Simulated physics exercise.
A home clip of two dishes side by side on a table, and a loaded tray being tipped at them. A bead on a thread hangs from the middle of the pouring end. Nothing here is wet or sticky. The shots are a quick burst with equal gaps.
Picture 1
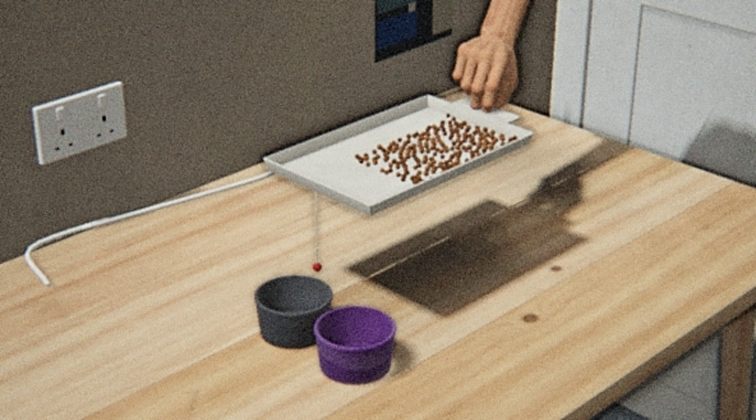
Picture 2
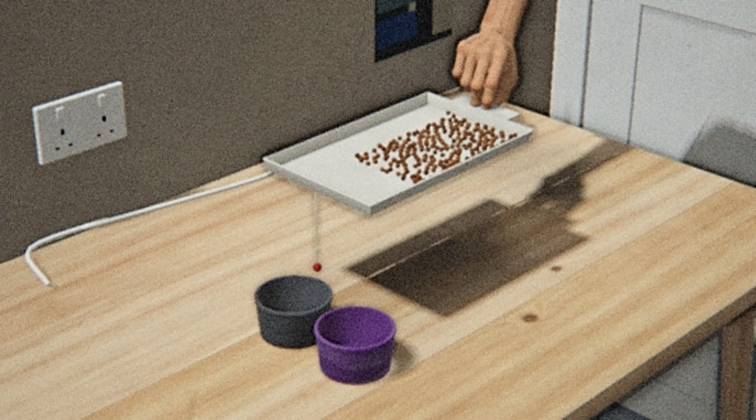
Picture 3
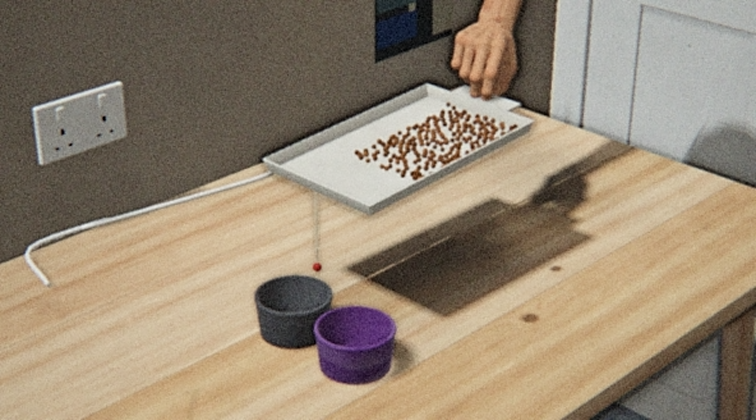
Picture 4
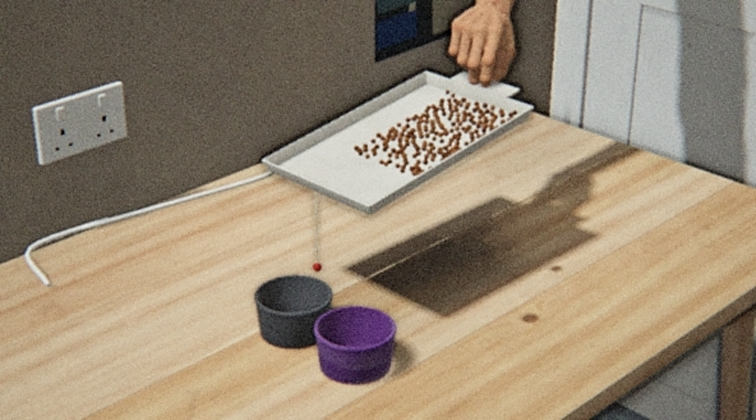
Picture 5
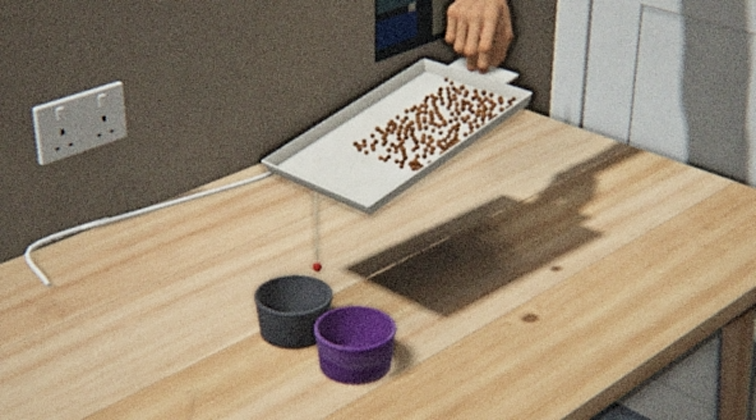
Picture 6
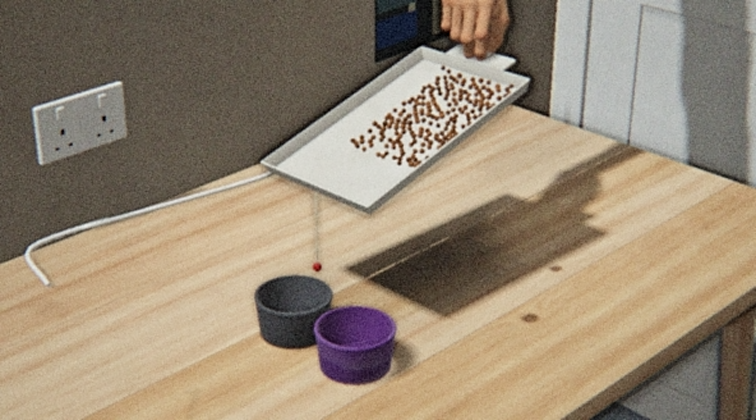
On a wooden table, a hand gradually raising the far end of a white tray of brown cereal balls near two dishes.
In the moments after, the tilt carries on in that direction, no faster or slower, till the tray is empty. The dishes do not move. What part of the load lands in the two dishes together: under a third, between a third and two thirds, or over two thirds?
Caught overall: Between a third and two thirds.
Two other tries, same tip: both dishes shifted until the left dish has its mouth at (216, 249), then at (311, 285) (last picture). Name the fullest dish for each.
At the first place the right one, at the second the left-hand dish.
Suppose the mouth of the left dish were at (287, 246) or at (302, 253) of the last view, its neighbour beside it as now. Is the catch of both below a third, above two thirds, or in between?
First under a third, then less than a third.
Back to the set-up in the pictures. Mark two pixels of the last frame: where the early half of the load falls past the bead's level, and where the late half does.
The first part at (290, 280); the rest at (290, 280).
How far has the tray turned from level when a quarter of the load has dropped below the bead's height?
At about 60°.
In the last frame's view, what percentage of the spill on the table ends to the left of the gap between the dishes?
It comes to 90 per cent or so.
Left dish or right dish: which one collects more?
More ends in the left dish.
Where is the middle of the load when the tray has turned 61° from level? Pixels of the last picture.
Roughly at (314, 188).
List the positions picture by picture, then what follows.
The first picture shows corners of the pouring end at (269, 158) and (370, 203), level; middle of the load at (437, 150), cereal balls; left dish at (266, 323); right dish at (327, 357); bead on its thread at (317, 267).
The second picture shows corners of the pouring end at (269, 158) and (370, 203), level; middle of the load at (437, 148).
The third picture shows corners of the pouring end at (269, 159) and (370, 203), tipped barely, level across its low end; middle of the load at (437, 142).
The fourth picture shows corners of the pouring end at (268, 159) and (369, 203), tipped a little, level across its low end; middle of the load at (436, 133).
The fifth picture shows corners of the pouring end at (267, 160) and (368, 203), tipped a little, level across its low end; middle of the load at (435, 125).
The sixth picture shows corners of the pouring end at (267, 161) and (367, 203), tipped clearly, level across its low end; middle of the load at (433, 117); left dish at (266, 323); right dish at (327, 357).
Soon, tray tipped steeply; about two thirds on the tray; a stray few in the right dish; a small part in the left dish; a small part outside both; a small part in the air.
A while on, tray tipped past a quarter turn; about a quarter on the tray; a stray few in the right dish; about a quarter in the left dish; about a quarter outside both; about a third in the air.
Towards the end, tray tipped past a quarter turn; a small part in the right dish; about half in the left dish; about half outside both.
Finally, tray tipped past a quarter turn; a small part in the right dish; about half in the left dish; about half outside both.
